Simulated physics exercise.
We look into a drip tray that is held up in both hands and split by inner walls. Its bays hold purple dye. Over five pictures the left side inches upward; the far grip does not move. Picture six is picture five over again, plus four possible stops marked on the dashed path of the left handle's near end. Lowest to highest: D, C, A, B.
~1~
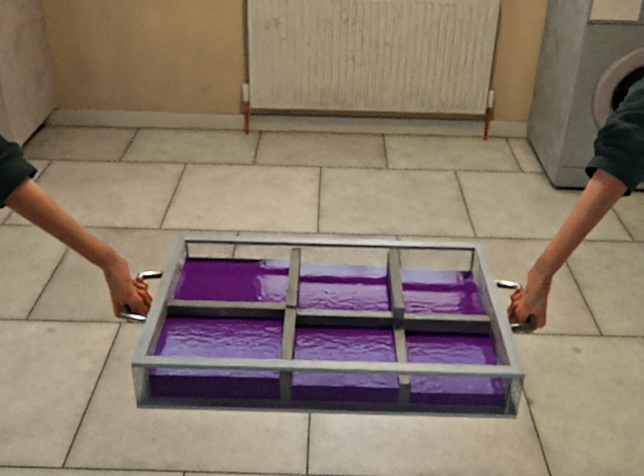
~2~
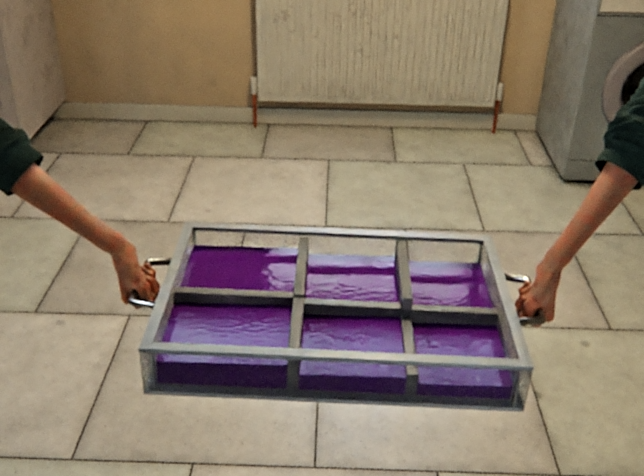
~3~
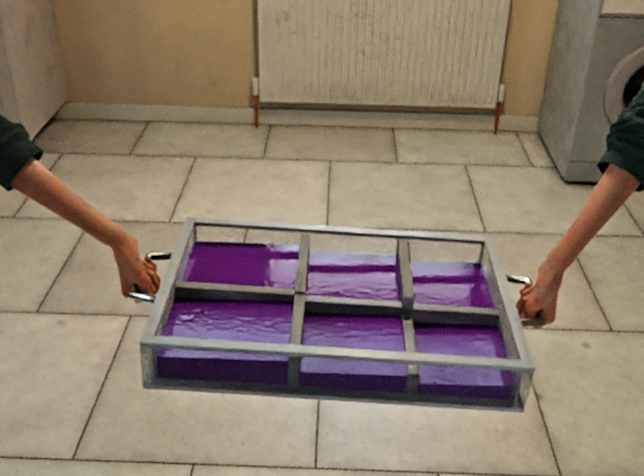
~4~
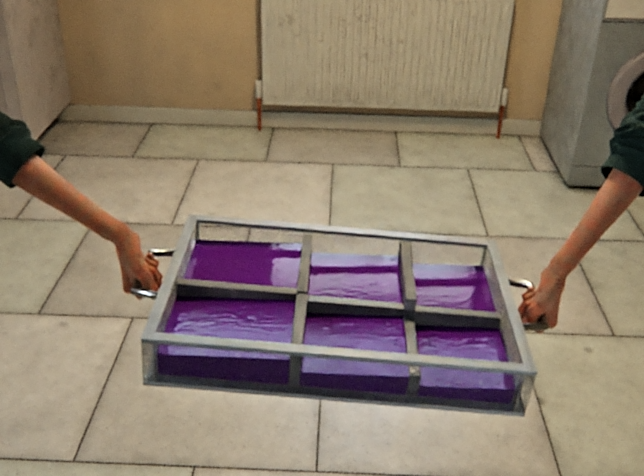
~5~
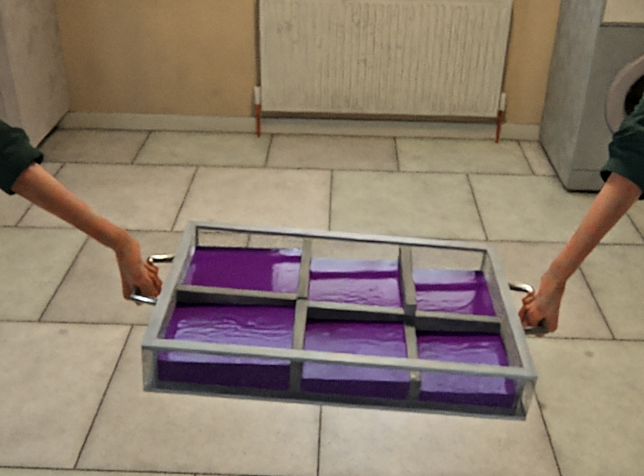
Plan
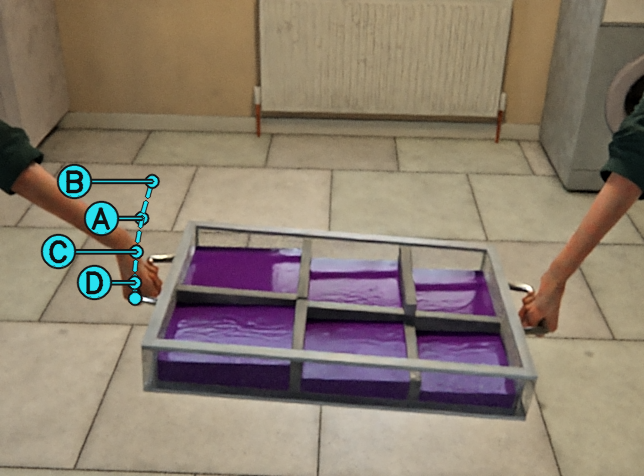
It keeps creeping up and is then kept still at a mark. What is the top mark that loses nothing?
It is A.
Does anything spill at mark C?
No.
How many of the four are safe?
Three of the four.
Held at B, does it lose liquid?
Yes.
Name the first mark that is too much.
The answer is B.
On the marked copy, A at (141, 218); B at (152, 181); C at (136, 251); D at (134, 282).
Choosing A, nothing spills; the back left bay holds the most.
Choosing B, about 8 % goes over the rim.
Choosing C, nothing spills; the back left bay holds the most.
Choosing D, nothing spills; the back left bay holds the most.
